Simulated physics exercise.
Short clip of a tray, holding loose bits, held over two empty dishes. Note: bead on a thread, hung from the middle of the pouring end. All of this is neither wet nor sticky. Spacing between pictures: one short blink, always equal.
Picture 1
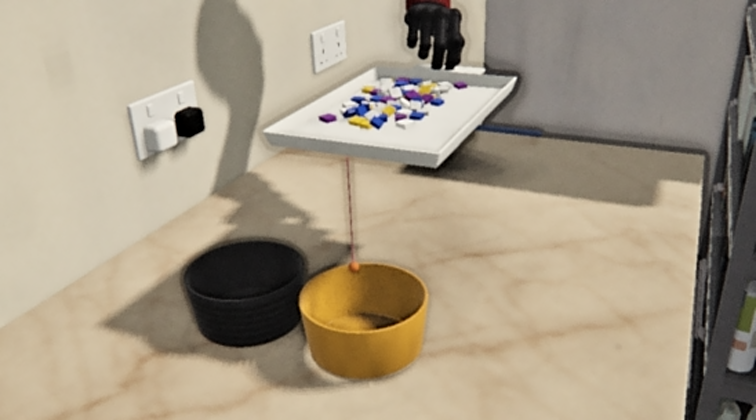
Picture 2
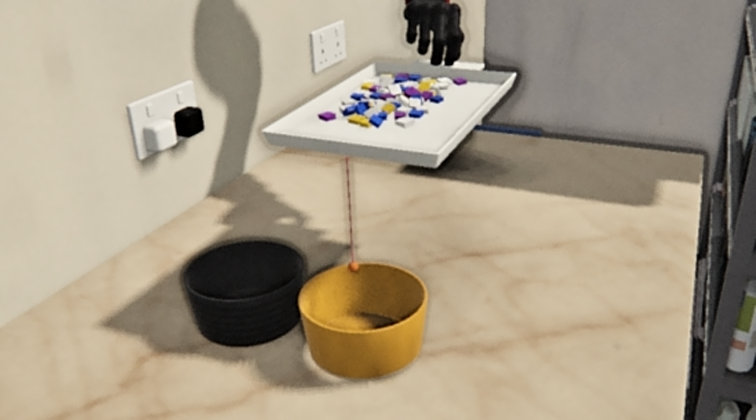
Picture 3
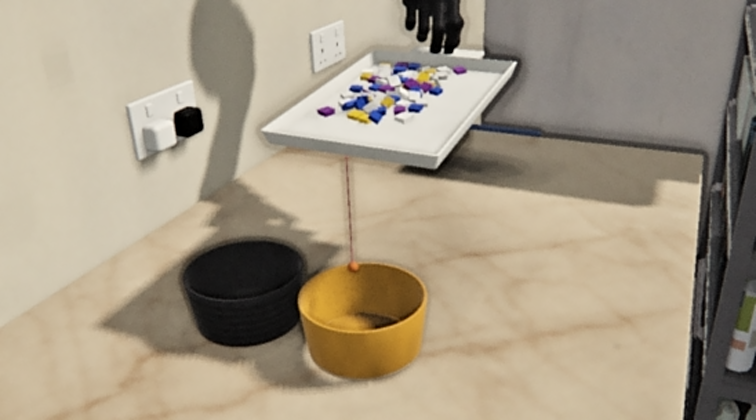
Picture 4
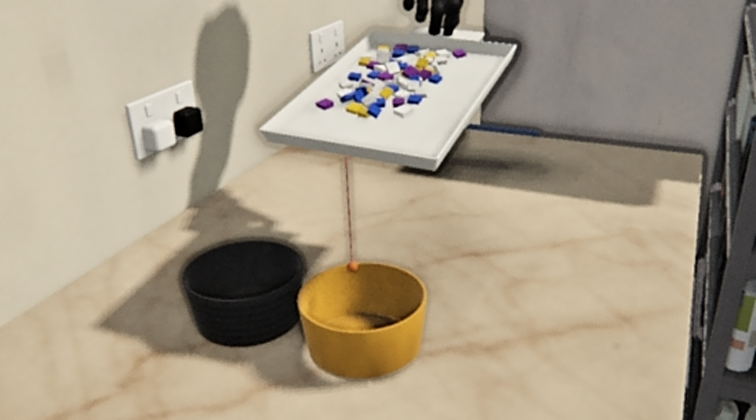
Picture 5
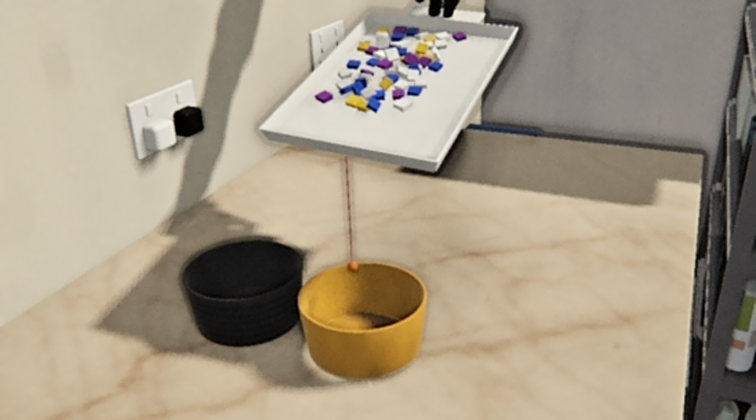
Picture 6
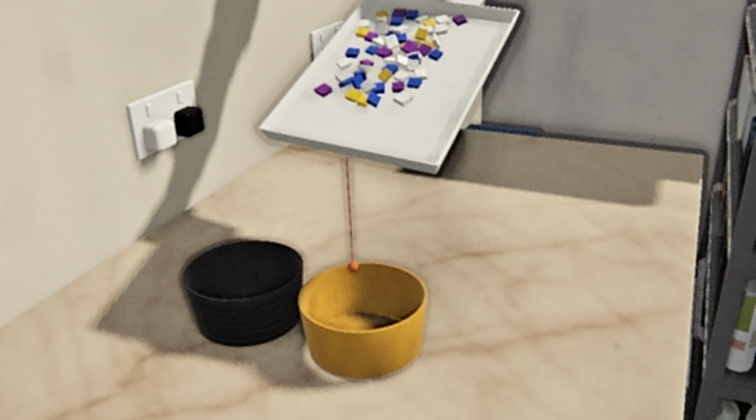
A black gloved hand raising the far end of a white tray of colourful tiles above a black dish and a yellow dish.
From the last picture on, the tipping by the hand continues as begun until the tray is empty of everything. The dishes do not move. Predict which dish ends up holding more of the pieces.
The right-hand one.
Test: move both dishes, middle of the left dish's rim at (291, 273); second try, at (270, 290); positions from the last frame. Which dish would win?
Try 1: The right-side dish; try 2: The right-side dish.
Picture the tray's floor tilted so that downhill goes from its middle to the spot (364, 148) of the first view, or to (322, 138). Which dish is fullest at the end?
The rightmost dish; the leftmost dish.
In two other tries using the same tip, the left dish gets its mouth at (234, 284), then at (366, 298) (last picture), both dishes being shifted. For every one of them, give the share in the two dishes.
Estimates in order: 60 percent, 80 percent.
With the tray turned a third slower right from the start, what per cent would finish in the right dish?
Roughly 60 in a hundred.
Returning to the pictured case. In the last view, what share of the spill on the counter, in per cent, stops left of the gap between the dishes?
Close to 10 %.
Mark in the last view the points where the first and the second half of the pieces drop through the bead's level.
(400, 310) for the early half, (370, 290) for the late half.
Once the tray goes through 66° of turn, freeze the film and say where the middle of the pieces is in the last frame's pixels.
The load is centred around (377, 152).
Just after the last frame, tray tipped steeply; the larger part on the tray; about a tenth in the air.
A moment on, tray tipped past a quarter turn; about a tenth on the tray; roughly a third in the right dish; roughly a third outside both; roughly a quarter in the air.
Further on, tray tipped past a quarter turn; roughly two thirds in the right dish; roughly a third outside both.
When it is over, tray tipped past a quarter turn; roughly two thirds in the right dish; not one in the left dish; roughly a third outside both.
